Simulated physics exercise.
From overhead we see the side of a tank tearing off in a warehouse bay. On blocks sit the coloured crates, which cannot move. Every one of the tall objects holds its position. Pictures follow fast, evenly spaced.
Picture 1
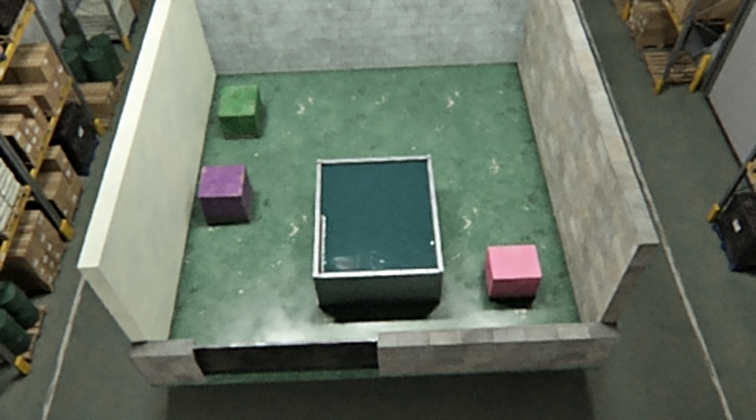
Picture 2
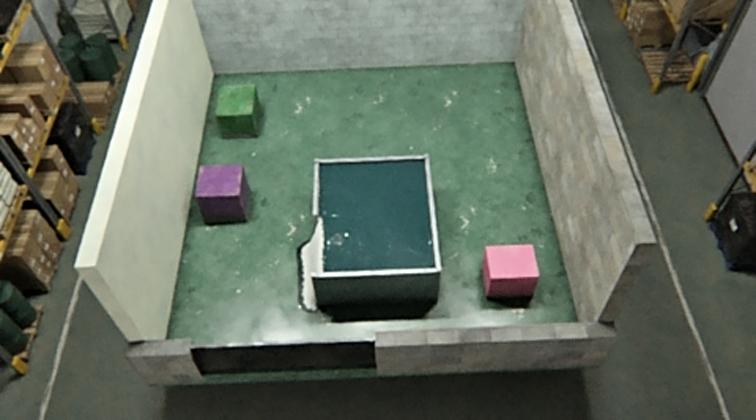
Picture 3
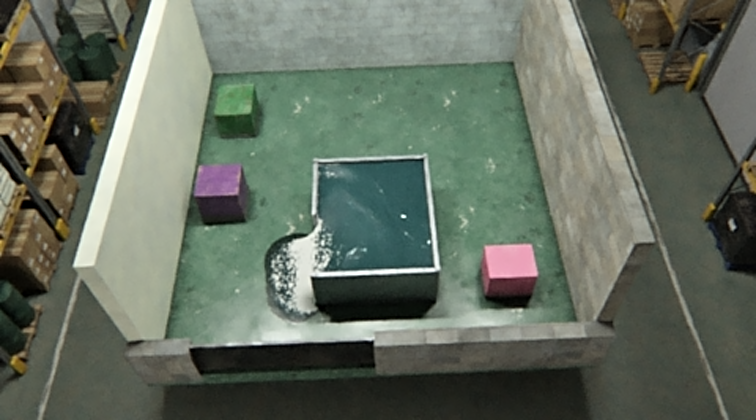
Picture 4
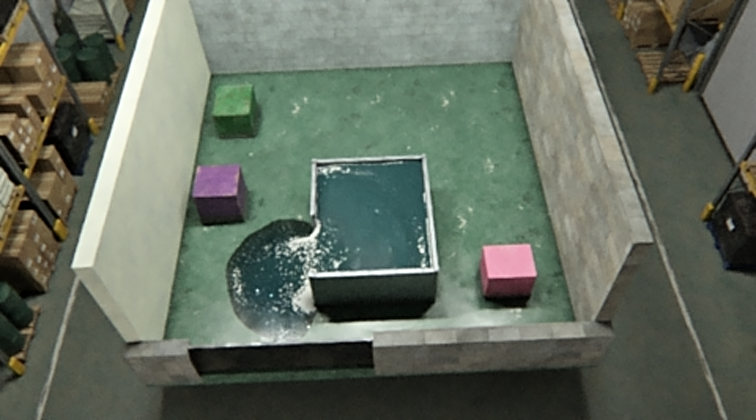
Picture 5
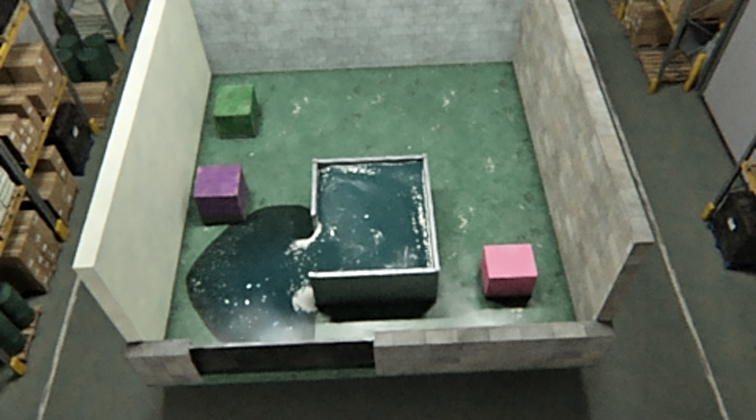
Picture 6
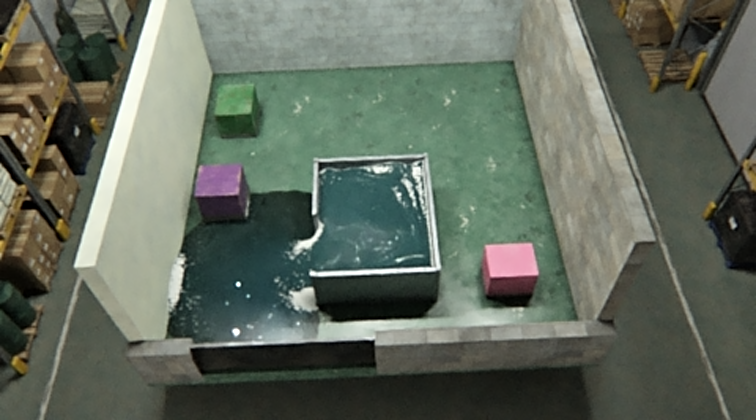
A large rectangular tank of dark teal water stands on a green floor inside a walled warehouse bay, seen from high overhead between storage shelves. A green crate and a purple crate sit to the left, and a pink one sits at the lower right. The tank's left side tears open near the front, and foaming water pours out, spreading leftward in a dark pool to the pale wall while the crates stay put.
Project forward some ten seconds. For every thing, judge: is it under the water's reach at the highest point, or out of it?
The purple crate is lapped by the water; the green crate is lapped by the water; the pink crate is lapped by the water.
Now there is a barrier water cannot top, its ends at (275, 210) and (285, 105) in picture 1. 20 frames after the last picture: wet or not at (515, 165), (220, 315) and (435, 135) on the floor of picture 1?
As listed: No water, awash, free of water.
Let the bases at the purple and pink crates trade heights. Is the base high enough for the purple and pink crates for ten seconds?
In short: Purple crate gets wet; pink crate stays dry.
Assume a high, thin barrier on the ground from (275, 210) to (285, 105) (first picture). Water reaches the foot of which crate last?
The pink one.
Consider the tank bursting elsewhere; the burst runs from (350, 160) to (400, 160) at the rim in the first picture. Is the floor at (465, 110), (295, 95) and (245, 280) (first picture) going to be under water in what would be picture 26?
Well, the first one's sodden, the second's sodden, and the third's left untouched.
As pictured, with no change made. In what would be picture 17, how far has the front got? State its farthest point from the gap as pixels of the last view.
Somewhere near (208, 99).
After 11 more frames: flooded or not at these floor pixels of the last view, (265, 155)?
That spot: Submerged.
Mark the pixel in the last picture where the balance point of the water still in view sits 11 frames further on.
Somewhere around (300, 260) in the last view.
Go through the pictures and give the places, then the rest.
In the first picture, still water in the tank at (376, 215).
In the second picture, water pours out at (320, 263) and has run to (314, 310).
In the third picture, water pours out at (319, 265) and has run to (272, 251).
In the fourth picture, the front is at (235, 259), out from the gap at (318, 266).
In the fifth picture, the front is at (195, 270), out from the gap at (319, 266).
In the sixth picture, the front is at (169, 322), out from the gap at (320, 265).
A moment on, water covers 20 % of the floor; the purple crate water round its plinth, the green crate water round its plinth, the pink crate not reached.
Next, water covers 25 % of the floor; the purple crate water round its plinth, the green crate water round its plinth, the pink crate not reached.
Then, water covers 45 % of the floor; the purple crate water round its plinth, the green crate water round its plinth, the pink crate not reached.
Later, water covers 80 % of the floor; the purple crate water round its plinth, the green crate water round its plinth, the pink crate water round its plinth.
In the end, water covers 100 % of the floor; the purple crate was topped, the green crate was topped, the pink crate was topped.
